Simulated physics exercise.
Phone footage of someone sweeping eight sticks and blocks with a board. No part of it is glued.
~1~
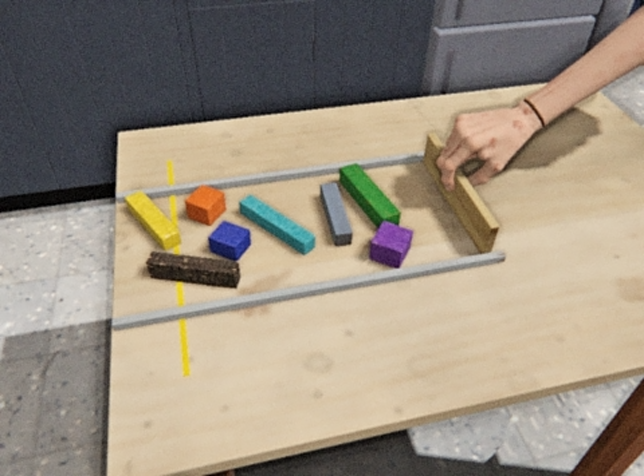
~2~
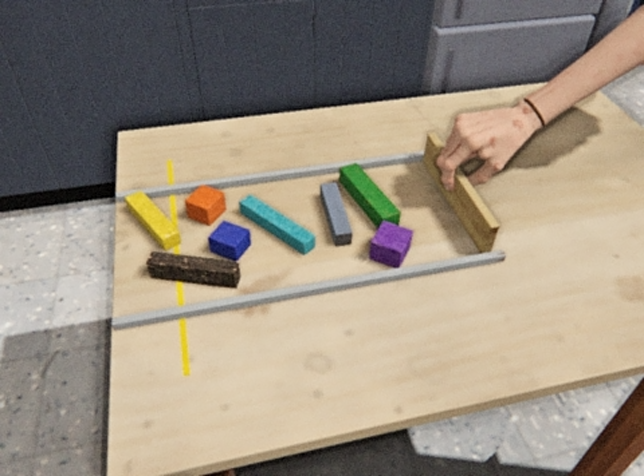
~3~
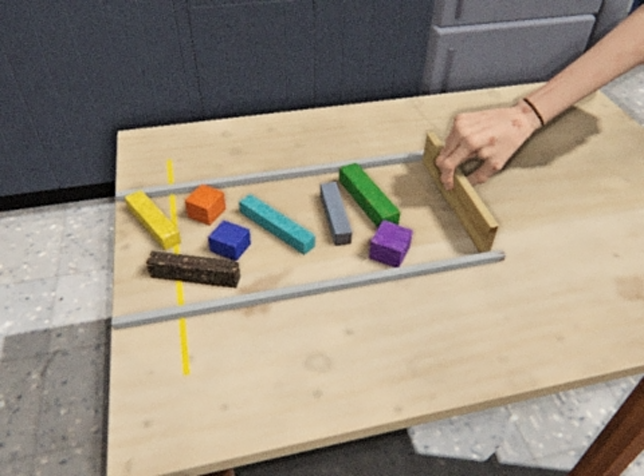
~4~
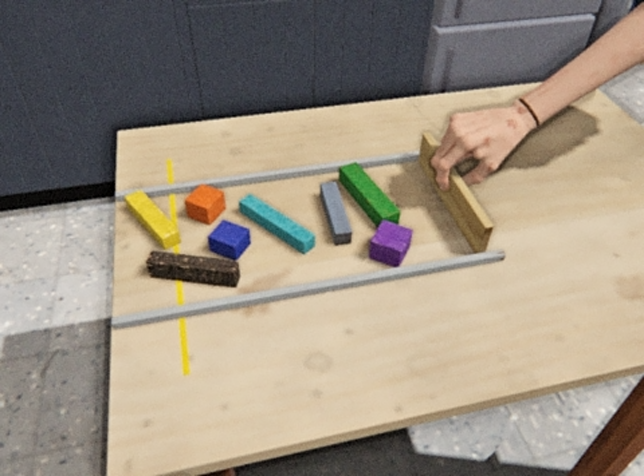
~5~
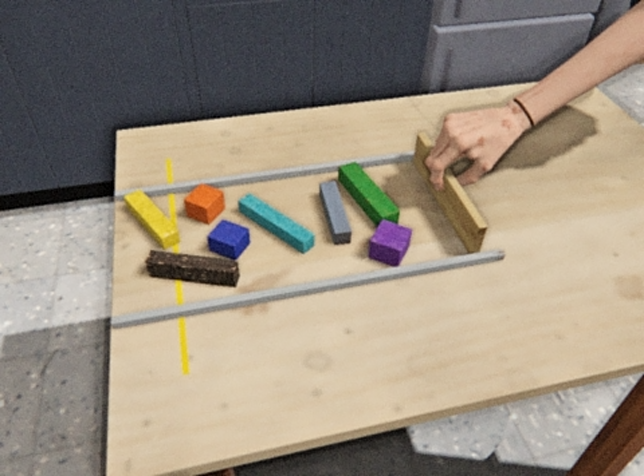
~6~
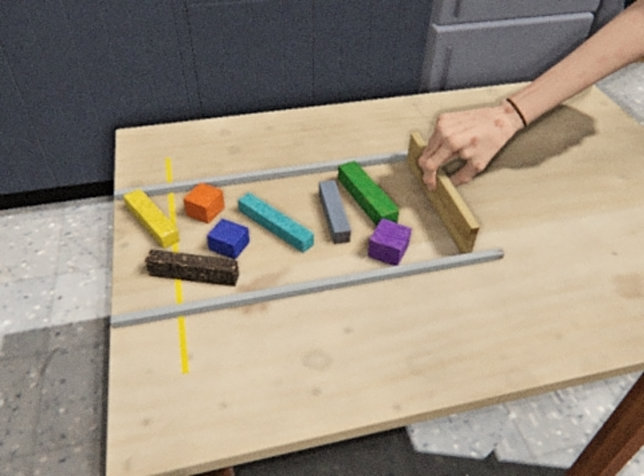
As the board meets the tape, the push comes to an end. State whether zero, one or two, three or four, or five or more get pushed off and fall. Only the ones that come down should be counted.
Result: Three or four pushed off and fallen.
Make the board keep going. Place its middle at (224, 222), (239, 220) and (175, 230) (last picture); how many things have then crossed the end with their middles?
0, 0, 4.
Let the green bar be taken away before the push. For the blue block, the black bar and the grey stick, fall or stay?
Outcome for the blue block: It stays; for the black bar: It drops; for the grey stick: It stays.
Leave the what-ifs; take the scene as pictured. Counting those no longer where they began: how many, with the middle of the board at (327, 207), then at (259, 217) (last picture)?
At first I count 4, and then 8.
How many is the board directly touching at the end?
Result: 2 in all.
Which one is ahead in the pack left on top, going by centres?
Turquoise bar.
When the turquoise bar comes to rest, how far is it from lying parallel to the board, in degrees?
The angle is about 0 degrees.
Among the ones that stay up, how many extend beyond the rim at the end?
0 in all.
Early on, none off yet; yellow bar at rest near (151, 218); black bar at rest near (193, 268); orange block at rest near (205, 203).
A while later, none off yet; yellow bar at rest near (151, 218); black bar at rest near (193, 268); orange block travelled about its own width near (186, 207).
Finally, the number that fall off is three or four; lost, blue block, orange block, black bar and yellow bar.
